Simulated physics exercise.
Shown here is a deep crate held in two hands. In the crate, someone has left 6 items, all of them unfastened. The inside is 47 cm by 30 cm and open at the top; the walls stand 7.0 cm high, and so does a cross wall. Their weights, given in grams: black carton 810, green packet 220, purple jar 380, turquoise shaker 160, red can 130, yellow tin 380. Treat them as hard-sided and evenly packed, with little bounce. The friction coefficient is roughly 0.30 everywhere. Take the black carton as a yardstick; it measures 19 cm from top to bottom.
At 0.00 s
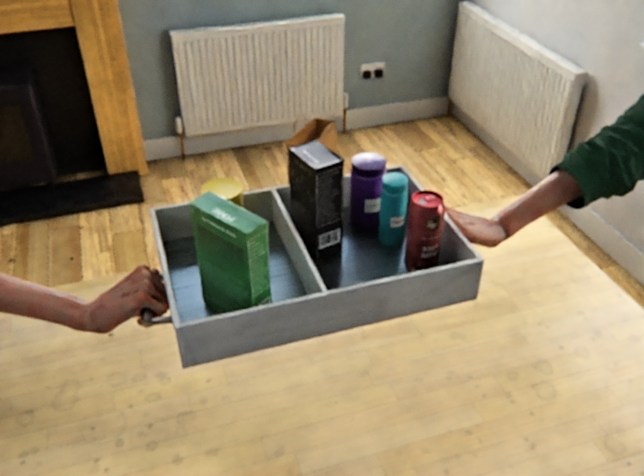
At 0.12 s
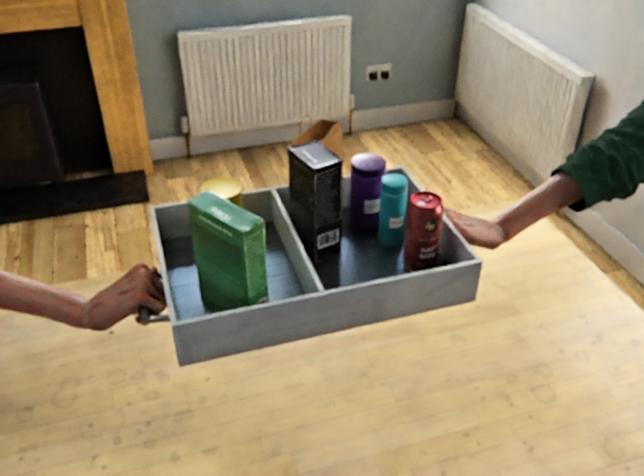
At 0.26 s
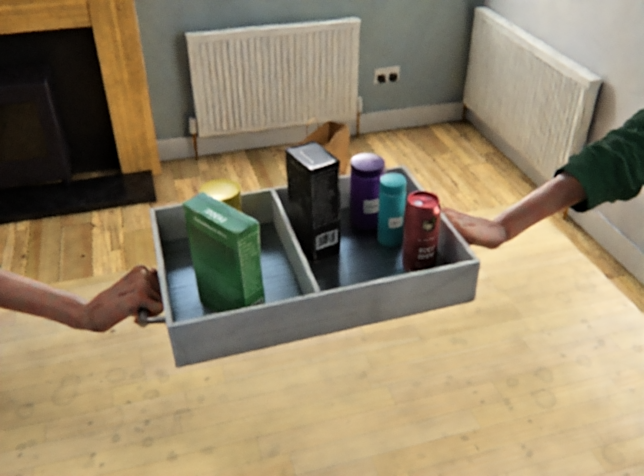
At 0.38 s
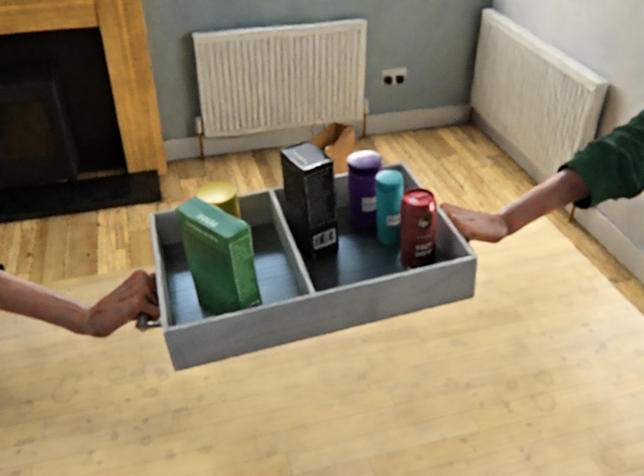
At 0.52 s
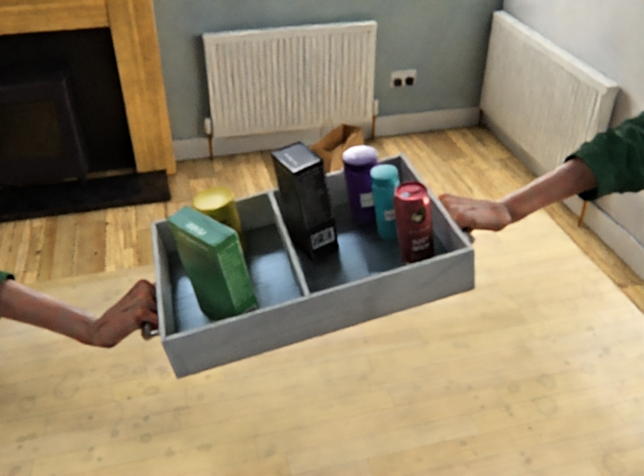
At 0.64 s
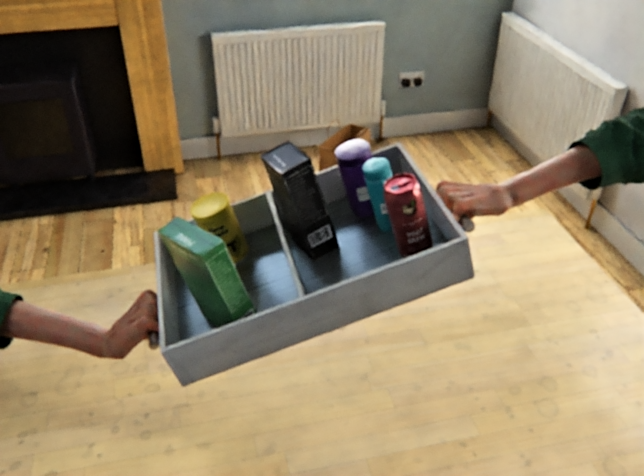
Two hands held a gray divided crate of cartons, jars and cans almost level above a wooden floor, then tilted it steadily, lowering the left side and raising the right.
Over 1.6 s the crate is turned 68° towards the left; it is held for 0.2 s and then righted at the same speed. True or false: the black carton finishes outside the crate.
False.
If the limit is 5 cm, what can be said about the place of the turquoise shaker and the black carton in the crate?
First the turquoise shaker: It departs its position; then the black carton: It stays in position.
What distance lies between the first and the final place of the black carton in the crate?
Roughly 2 centimetres.
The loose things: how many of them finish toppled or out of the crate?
Count: 2.
Around 1.04 s, tip 45°, left side down; black carton shifted 2 cm near (267, 222); green packet on its side; turquoise shaker shifted 9 cm.
Around 1.54 s, tip 67°, left side down; green packet now out of the crate; black carton shifted 2 cm near (253, 237); red can tipped 72° against what carries it.
Around 2.44 s, tip 53°, left side down; red can now out of the crate; black carton shifted 2 cm near (261, 227); purple jar shifted 13 cm.
Around 2.94 s, tip 17°, left side down; black carton shifted 2 cm near (291, 209); purple jar shifted 13 cm; turquoise shaker shifted 10 cm.
Finally (4.0 s), out of the crate, green packet and red can; not toppled but over 5 cm from the start, purple jar, turquoise shaker and yellow tin; the last one still in place (within 5 cm). In the last view, black carton near (308, 207).
